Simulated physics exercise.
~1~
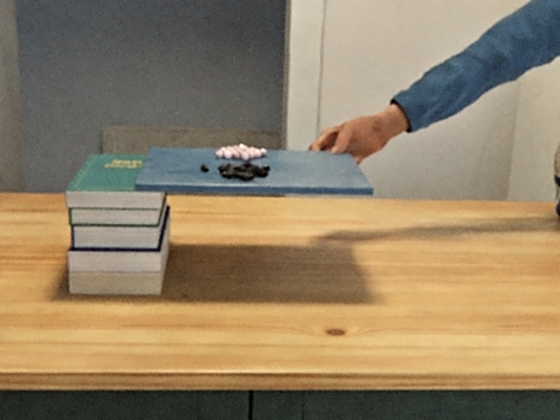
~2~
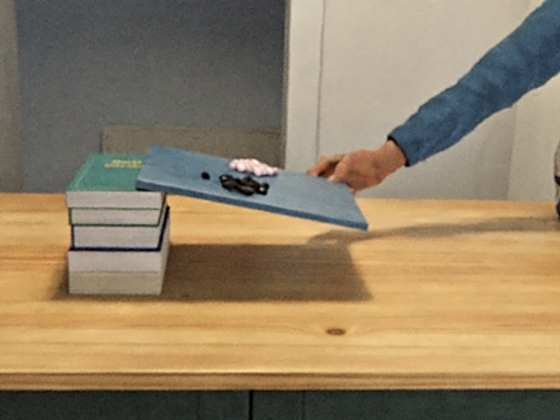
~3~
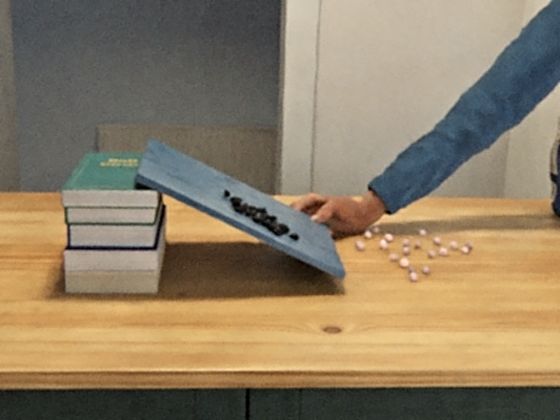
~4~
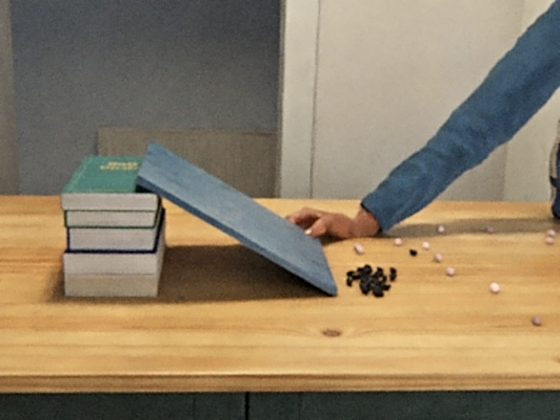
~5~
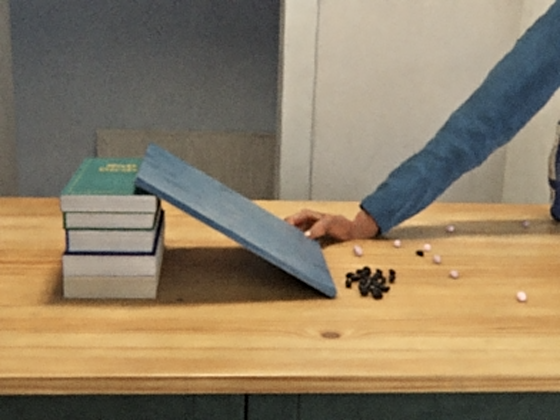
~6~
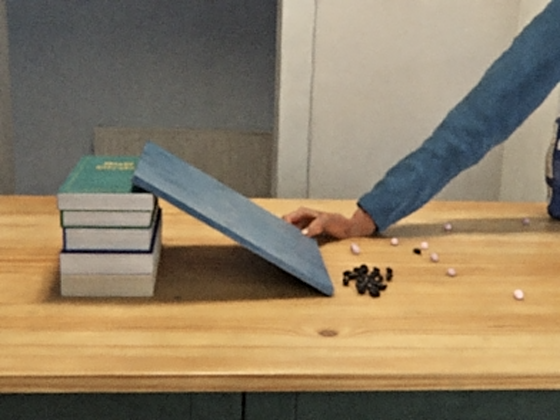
In this clip, a hand lowers one end of a blue board propped on stacked books until it rests on the wooden counter, sending small pink pieces rolling off and scattering far to the right, while the black pieces slide down later and settle in a cluster near the board.
